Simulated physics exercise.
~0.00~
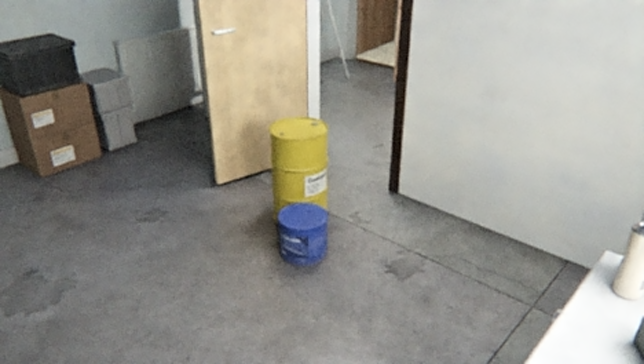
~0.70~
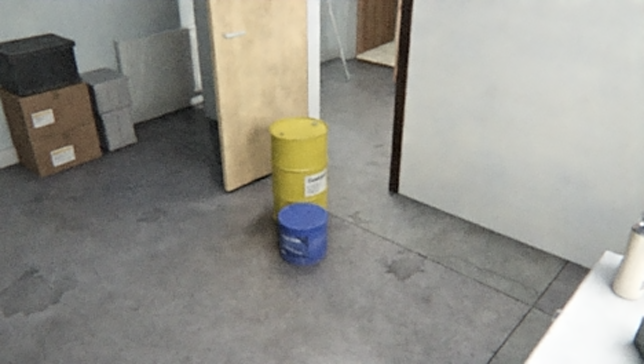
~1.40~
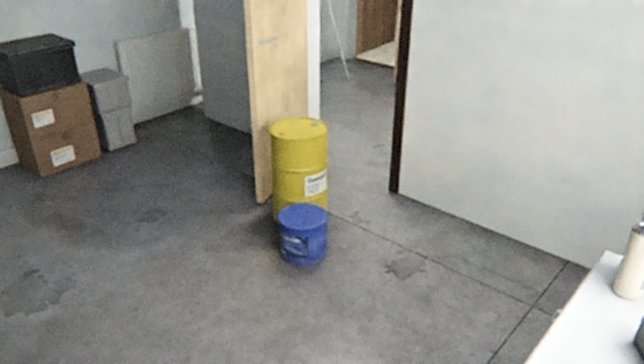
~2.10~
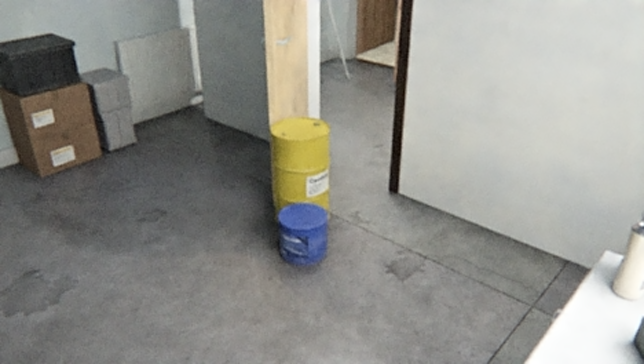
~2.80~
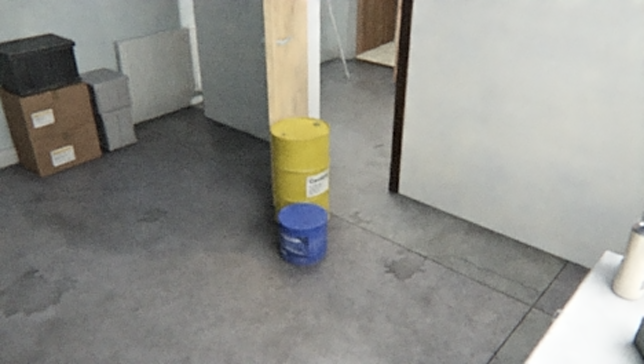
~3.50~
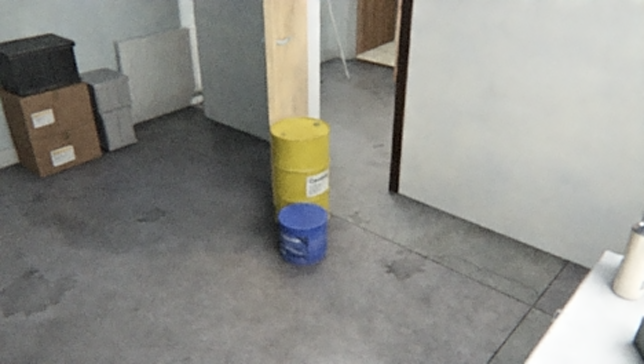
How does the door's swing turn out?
The door jams partway at the yellow drum and stays open instead of closing.
